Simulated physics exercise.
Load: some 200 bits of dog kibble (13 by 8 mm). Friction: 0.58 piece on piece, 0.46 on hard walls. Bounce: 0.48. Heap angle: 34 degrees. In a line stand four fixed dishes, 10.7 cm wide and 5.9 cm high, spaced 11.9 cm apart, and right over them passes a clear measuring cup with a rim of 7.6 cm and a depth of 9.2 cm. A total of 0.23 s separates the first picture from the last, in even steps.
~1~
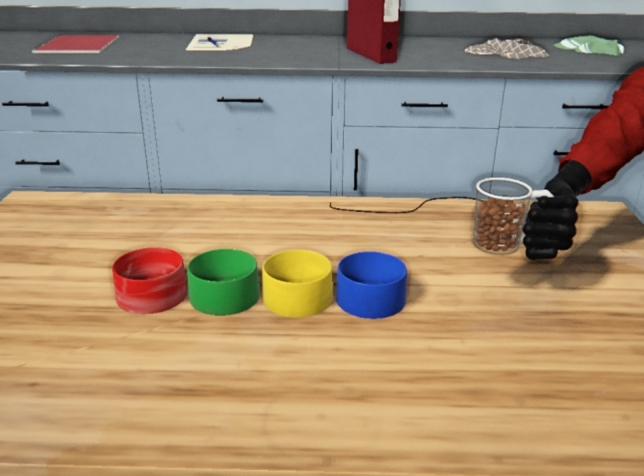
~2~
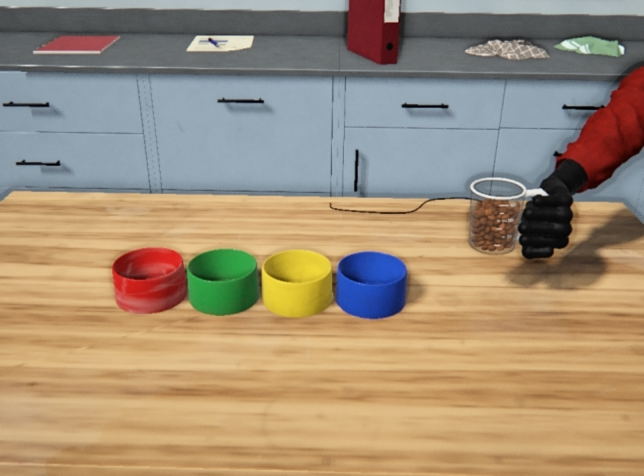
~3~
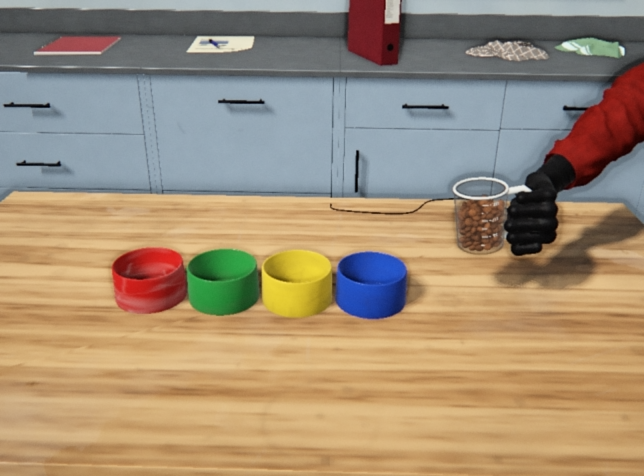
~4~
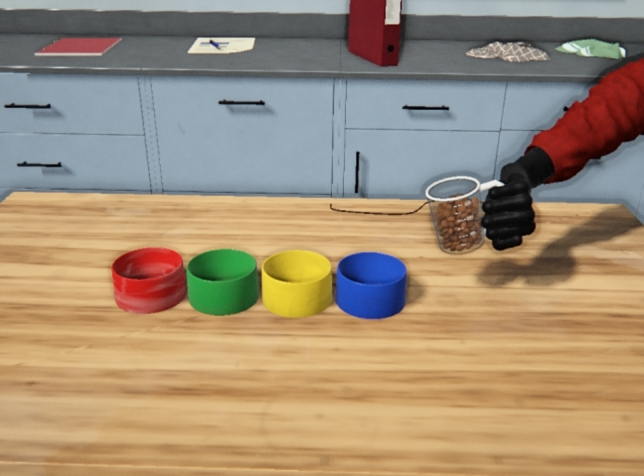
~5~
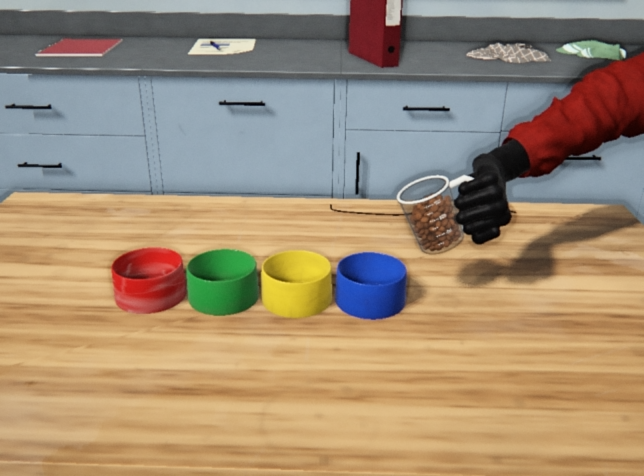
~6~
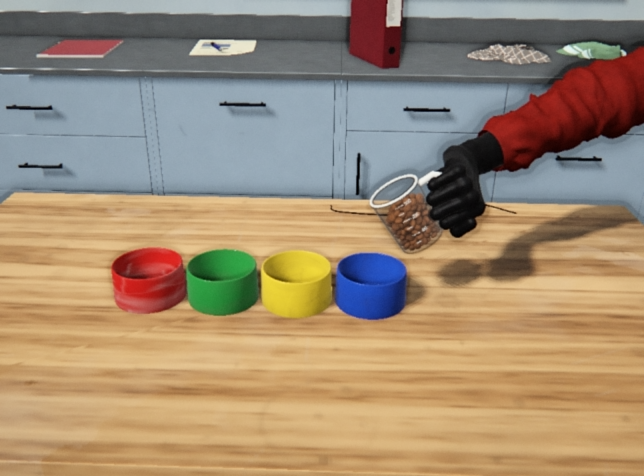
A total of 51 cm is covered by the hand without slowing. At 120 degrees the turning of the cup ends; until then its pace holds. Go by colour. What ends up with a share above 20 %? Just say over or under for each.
In order: Red: It will be left with more than one in five; blue: It will be left with one in five or fewer; green: It will be left with one in five or fewer; yellow: It will be left with one in five or fewer; counter: It will be left with more than one in five.
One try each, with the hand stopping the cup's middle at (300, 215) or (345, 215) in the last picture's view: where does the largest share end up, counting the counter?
Yellow; yellow.
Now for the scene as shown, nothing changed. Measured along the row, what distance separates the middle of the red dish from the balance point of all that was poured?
I'd put it near 8 cm to the left of the dish's middle.
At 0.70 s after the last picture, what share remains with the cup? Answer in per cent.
Approx. 0 % - an estimate.
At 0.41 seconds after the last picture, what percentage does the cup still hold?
I'd estimate some 95 per cent of the load.
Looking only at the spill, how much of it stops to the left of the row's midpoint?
100 per cent.
Then, 0.24 s after the last picture, tilt 76 degrees; cup holds 100 %.
Then, 0.41 s after the last picture, tilt 107 degrees; cup holds 95 %, red 5 %.
Then, 0.70 s after the last picture, tilt 120 degrees; cup holds 0 %, red 60 %.
In the end, red 60 %, blue 0 %, green 0 %, yellow 0 %, counter 40 %.
